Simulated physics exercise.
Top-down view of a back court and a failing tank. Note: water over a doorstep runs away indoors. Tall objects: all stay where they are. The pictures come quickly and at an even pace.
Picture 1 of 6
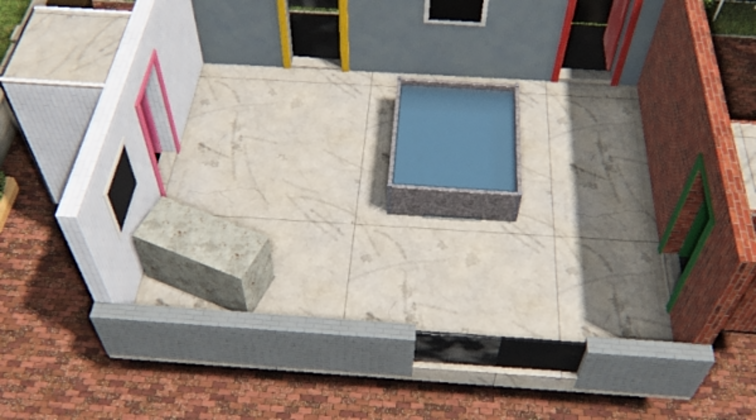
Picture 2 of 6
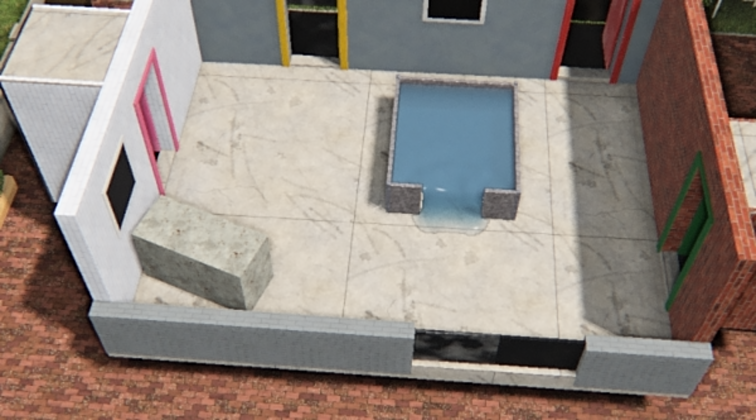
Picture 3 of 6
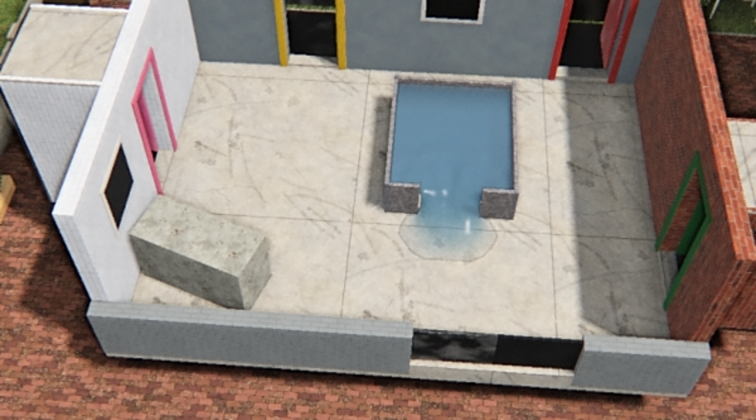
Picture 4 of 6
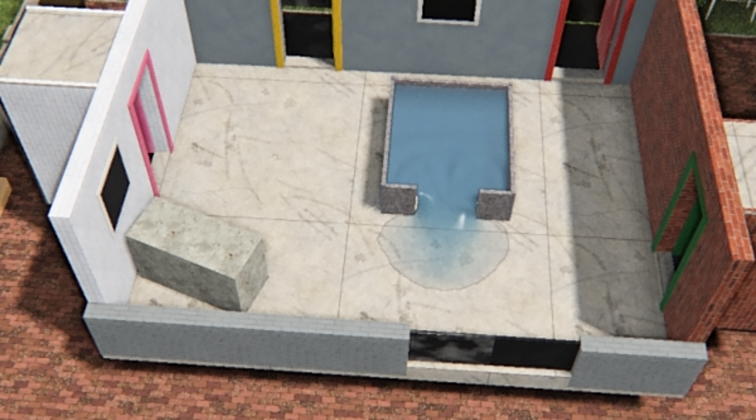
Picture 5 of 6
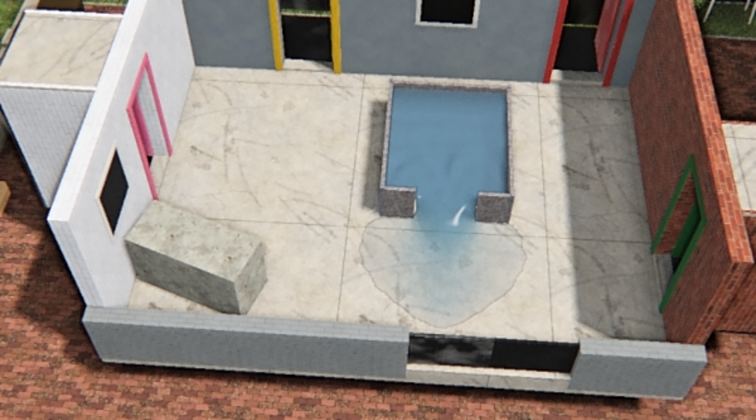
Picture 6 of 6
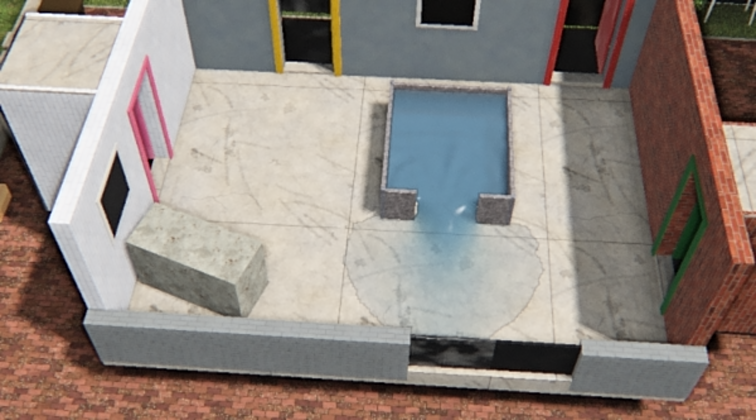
A walled court with a pale stone floor is seen from high above, with brick paving outside. A raised tank of blue water stands right of centre, a grey-green block sits at lower left, and pink, yellow, red and green doorways line the walls. The tank's near side opens in the middle, and water pours through the gap, spreading toward the low front wall in a widening fan.
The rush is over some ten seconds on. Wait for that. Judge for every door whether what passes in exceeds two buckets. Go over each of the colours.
The red door does not exceed two; the green door exceeds two; the yellow door does not exceed two; the pink door does not exceed two.
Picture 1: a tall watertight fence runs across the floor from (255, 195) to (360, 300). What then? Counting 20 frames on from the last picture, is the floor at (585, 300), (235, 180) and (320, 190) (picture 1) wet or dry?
Results in order: Swamped / bone-dry / swamped.
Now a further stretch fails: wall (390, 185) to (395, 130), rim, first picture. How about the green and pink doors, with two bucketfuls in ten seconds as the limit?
The green door falls short, while the pink door ends up above.
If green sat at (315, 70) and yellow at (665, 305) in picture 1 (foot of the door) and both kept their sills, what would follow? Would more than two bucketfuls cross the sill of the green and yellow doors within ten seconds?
Note - the green door ends up short of it; the yellow door ends up above it.
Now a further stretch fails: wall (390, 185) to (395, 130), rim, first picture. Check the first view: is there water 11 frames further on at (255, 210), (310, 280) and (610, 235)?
In turn: Inundated, then inundated, then untouched.
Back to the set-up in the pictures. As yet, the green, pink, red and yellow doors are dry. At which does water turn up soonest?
It is the green door.
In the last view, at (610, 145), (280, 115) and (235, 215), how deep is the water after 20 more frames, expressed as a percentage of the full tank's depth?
Respectively 0, 0 and 0 per cent.
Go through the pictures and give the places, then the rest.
The first frame shows still water in the water tank at (456, 137).
In the second frame, the front is at (482, 224), out from the gap at (452, 204).
In the third frame, water pours out at (449, 206) and has run to (472, 256).
In the fourth frame, water pours out at (446, 207) and has run to (444, 286).
In the fifth frame, water pours out at (445, 210) and has run to (433, 321).
In the sixth frame, the front is at a hidden place, out from the gap at (446, 211).
A moment on, water covers 20 % of the floor; the red door not reached, the green door not reached, the yellow door not reached, the pink door not reached.
Next, water covers 25 % of the floor; the red door not reached, the green door not reached, the yellow door not reached, the pink door not reached.
Then, water covers 40 % of the floor; the red door not reached, the green door under two buckets in, the yellow door not reached, the pink door not reached.
Later, water covers 80 % of the floor; the red door wet at the sill, nothing in, the green door over two buckets in, the yellow door not reached, the pink door wet at the sill, nothing in.
In the end, water covers 100 % of the floor; the red door wet at the sill, nothing in, the green door over two buckets in, the yellow door under two buckets in, the pink door wet at the sill, nothing in.
